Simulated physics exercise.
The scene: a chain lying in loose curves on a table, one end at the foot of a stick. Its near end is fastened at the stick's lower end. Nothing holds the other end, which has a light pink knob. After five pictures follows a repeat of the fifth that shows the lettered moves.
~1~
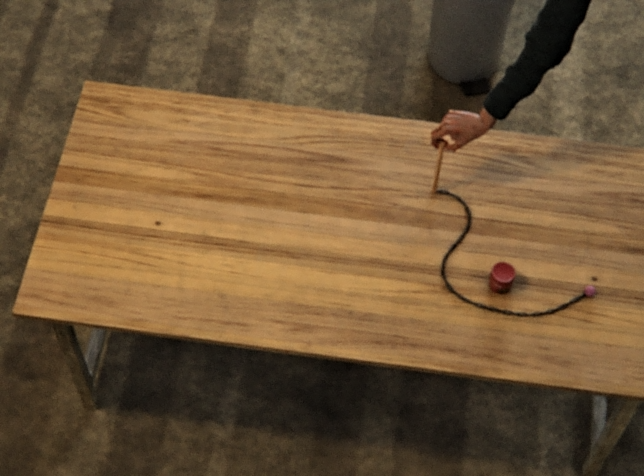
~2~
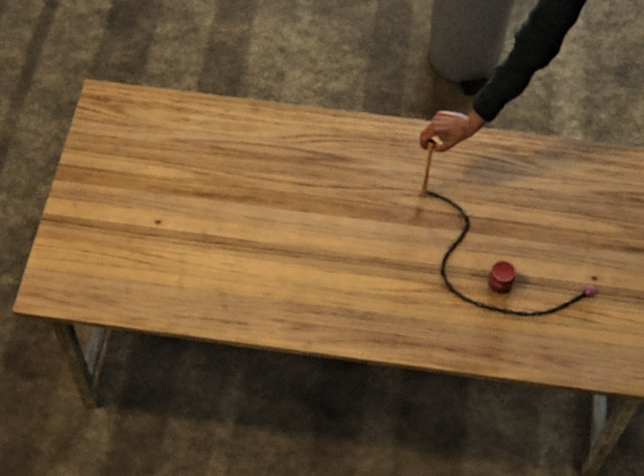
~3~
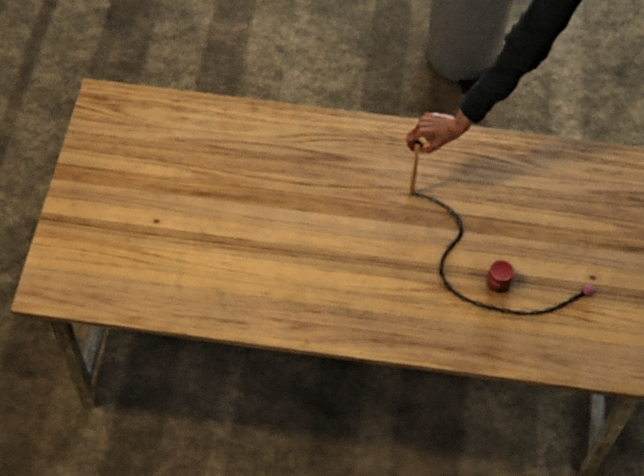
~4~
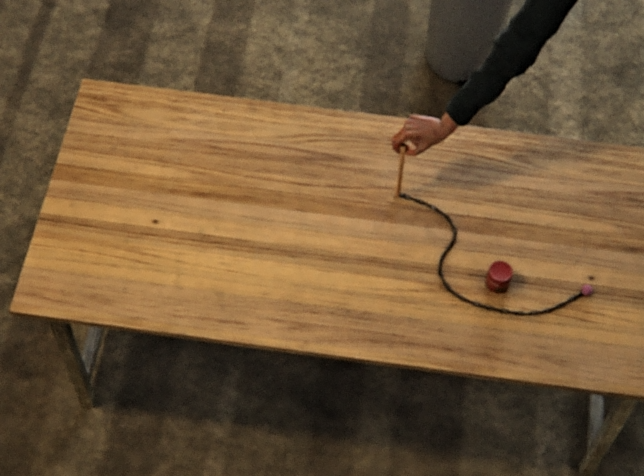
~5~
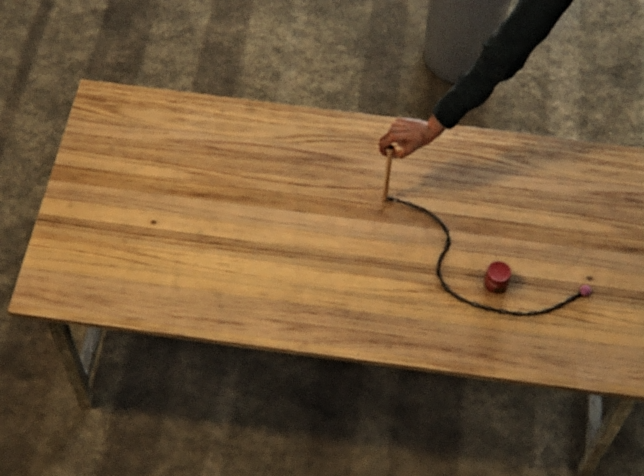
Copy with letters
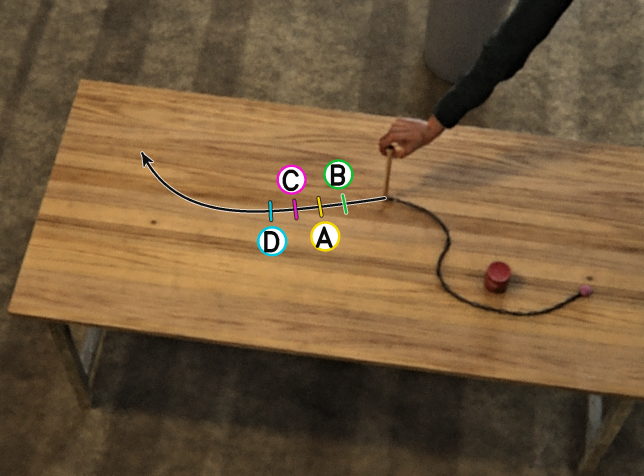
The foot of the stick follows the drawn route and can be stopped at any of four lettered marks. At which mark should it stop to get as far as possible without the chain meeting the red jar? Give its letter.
A.
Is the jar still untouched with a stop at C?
For that mark, no.
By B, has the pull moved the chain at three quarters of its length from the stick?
By then, no.
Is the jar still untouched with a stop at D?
For that mark, no.
On the marked copy, A at (320, 207); B at (344, 204); C at (295, 209); D at (271, 211); the route from (385, 198) via (247, 211) to (142, 153).
With A. Early on, foot of the stick (362, 202), middle of the chain (449, 292), free end (585, 291).
Further on, foot of the stick (340, 205), middle of the chain (452, 288), free end (585, 291).
At the end, foot of the stick (320, 207), middle of the chain (448, 276), free end (584, 291); nothing has been touched.
As for the rest, B is safe but short; C brings the chain against the jar; D brings the chain against the jar.
